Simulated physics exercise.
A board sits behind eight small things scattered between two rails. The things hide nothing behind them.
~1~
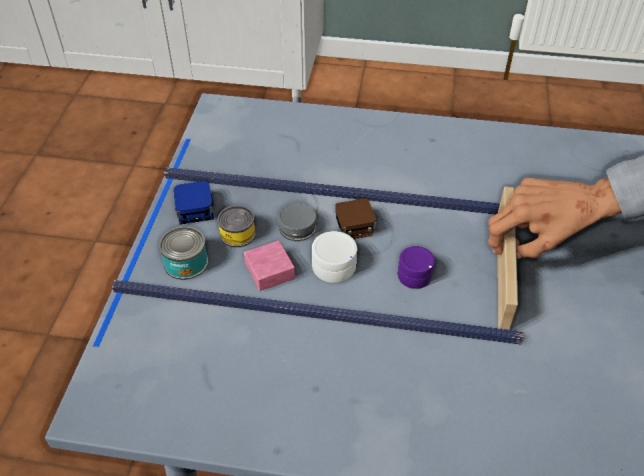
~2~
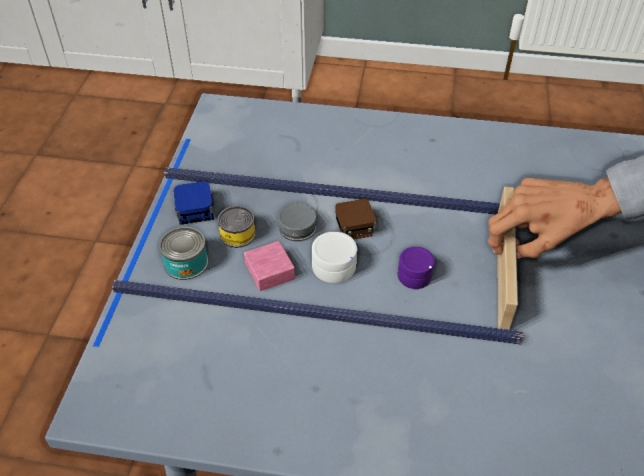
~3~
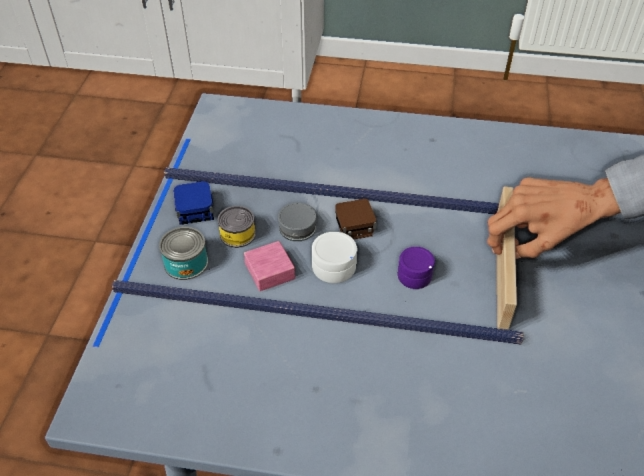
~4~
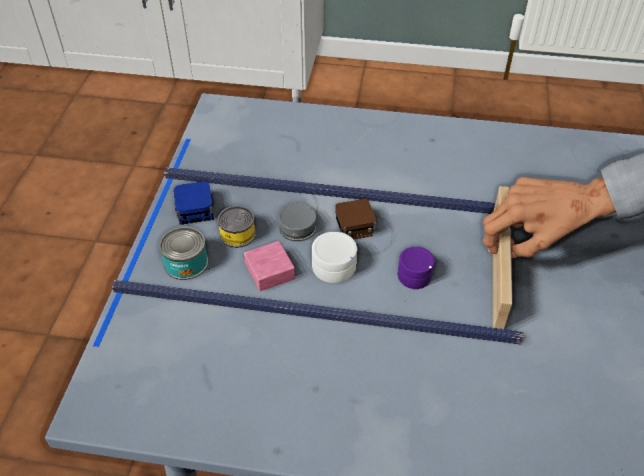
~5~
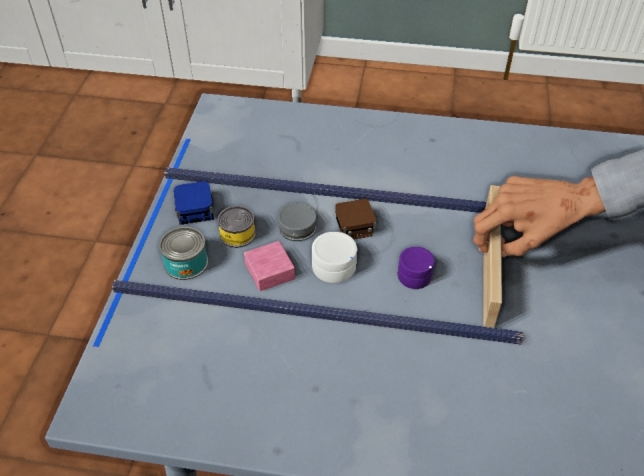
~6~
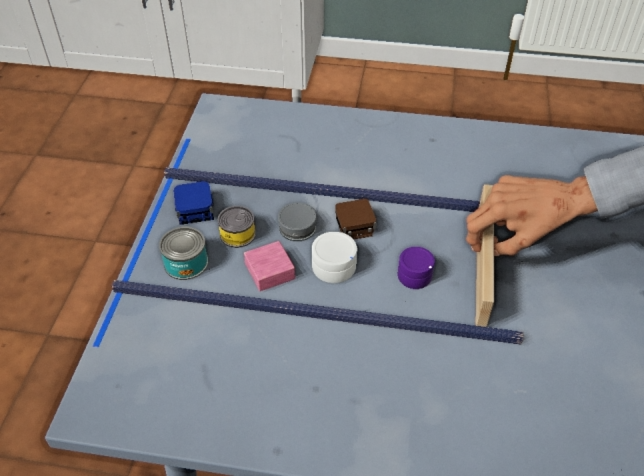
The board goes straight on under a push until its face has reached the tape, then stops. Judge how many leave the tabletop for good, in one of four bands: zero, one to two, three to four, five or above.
At least five come down.
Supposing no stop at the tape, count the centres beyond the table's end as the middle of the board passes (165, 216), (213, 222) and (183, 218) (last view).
Respectively 5, 2 and 5.
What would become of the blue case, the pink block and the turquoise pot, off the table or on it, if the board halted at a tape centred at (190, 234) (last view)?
Note: Blue case drops down; pink block remains; turquoise pot drops down.
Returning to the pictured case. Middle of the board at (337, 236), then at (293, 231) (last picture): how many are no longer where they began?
The count reaches 5 first and 7 second.
A little later, none off yet; blue case at rest near (194, 203); turquoise pot at rest near (184, 253); yellow pot at rest near (237, 227).
When it is over, the number that fall off is five or more; down, purple lid, brown case, white lid, grey pot, pink block, yellow pot, turquoise pot and blue case.
